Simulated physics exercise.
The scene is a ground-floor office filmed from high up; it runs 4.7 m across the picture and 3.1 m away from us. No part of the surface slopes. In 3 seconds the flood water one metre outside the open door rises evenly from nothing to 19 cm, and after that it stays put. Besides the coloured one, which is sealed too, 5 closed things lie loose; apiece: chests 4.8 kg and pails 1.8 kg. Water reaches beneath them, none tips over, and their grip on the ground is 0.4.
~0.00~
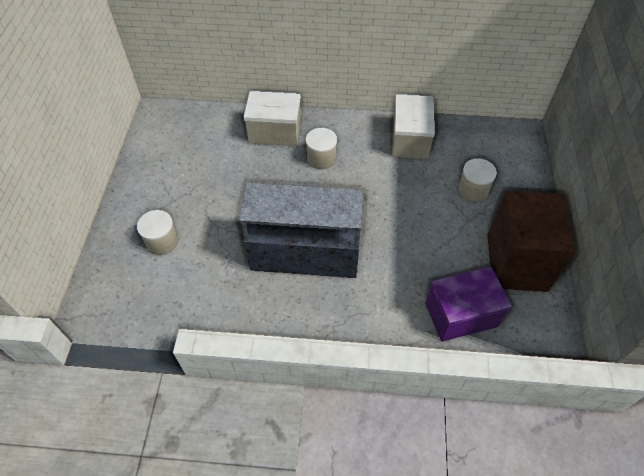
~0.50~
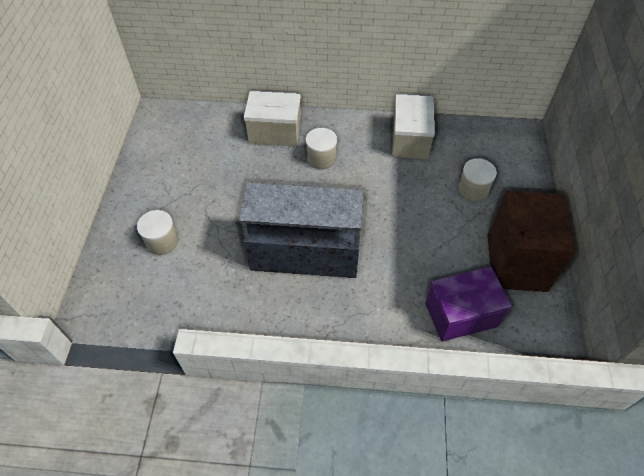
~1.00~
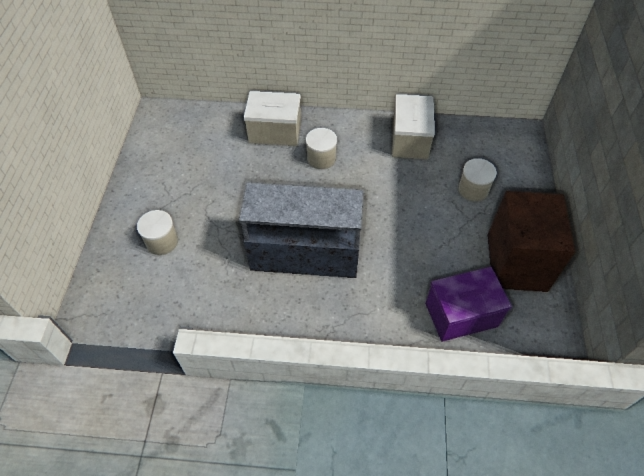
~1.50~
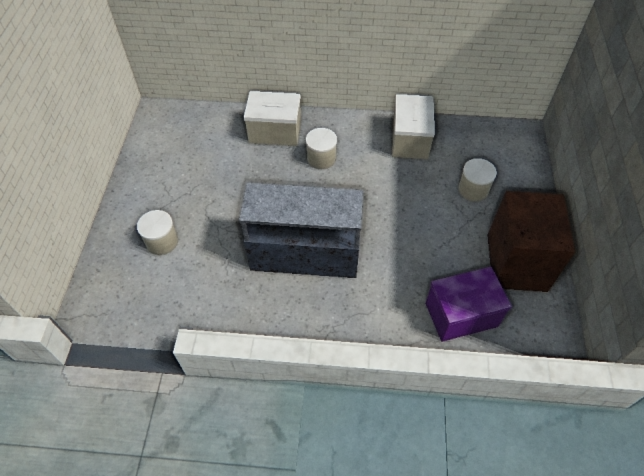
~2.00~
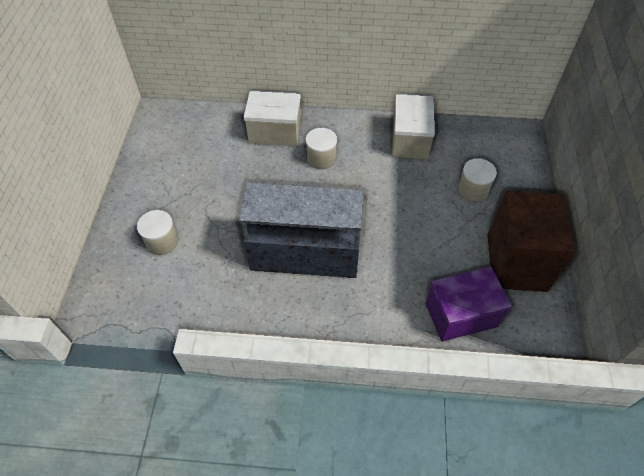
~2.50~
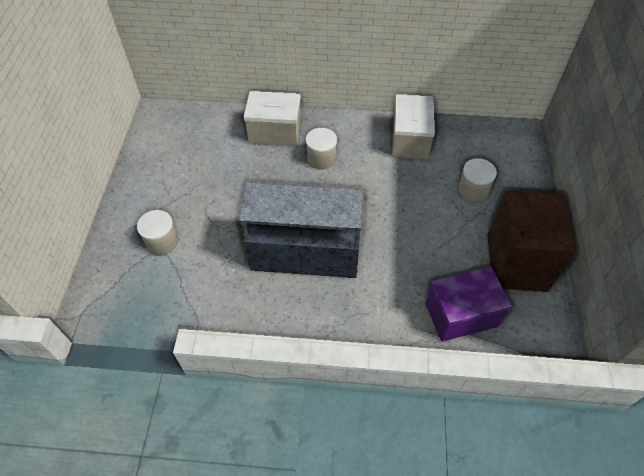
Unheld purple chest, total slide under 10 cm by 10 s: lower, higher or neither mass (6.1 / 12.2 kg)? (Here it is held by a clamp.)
Only the hefty one is fine.
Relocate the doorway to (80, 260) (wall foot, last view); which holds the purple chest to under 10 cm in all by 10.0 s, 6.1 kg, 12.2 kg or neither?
So neither mass does it.
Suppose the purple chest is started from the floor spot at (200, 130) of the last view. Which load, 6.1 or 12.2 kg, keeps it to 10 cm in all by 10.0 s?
Outcome - failure with both.
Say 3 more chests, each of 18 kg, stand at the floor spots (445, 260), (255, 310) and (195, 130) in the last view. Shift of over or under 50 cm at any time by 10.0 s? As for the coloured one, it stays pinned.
In turn: Within it, within it, beyond it.
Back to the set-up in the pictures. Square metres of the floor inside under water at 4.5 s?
Some 6.5 m2 of it.
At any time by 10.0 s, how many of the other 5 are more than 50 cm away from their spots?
The total is 5.
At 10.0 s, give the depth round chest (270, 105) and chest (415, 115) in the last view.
Around 12 cm and 12 cm.
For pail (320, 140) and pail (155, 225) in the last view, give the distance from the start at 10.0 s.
Respectively 200 and 350 centimetres.
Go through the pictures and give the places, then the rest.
The first picture shows the purple chest at (471, 294) rests on the ground; water covers 0.0 m2; 0 of 6 have shifted.
The second picture shows the purple chest at (471, 294), on the bottom; 0.0 m2 under water; 0 of 6 have shifted.
The third picture shows the purple chest at (471, 294) rests on the ground; 0.0 m2 under water; 0 of 6 have shifted.
The fourth picture shows the purple chest at (471, 294), on the bottom; 0.0 m2 under water; 0 of 6 have shifted.
The fifth picture shows the purple chest at (471, 294) rests on the ground; 0.1 m2 under water; 0 of 6 have shifted.
The sixth picture shows the purple chest at (471, 294), on the bottom; 0.7 m2 under water; 0 of 6 have shifted.
After 3.5 s the purple chest would be 0 cm from its start with 6.1 kg and 0 cm from its start with 12.2 kg; 0 cm of water round it then.
After 4.5 s the purple chest would be 0 cm from its start with 6.1 kg and 0 cm from its start with 12.2 kg; 0 cm of water round it then.
After 7.0 s the purple chest would be 0 cm from its start with 6.1 kg and 0 cm from its start with 12.2 kg; 1 cm of water round it then.
After 10.0 s the purple chest would be 43 cm from its start with 6.1 kg and 0 cm from its start with 12.2 kg; 3 cm of water round it then.
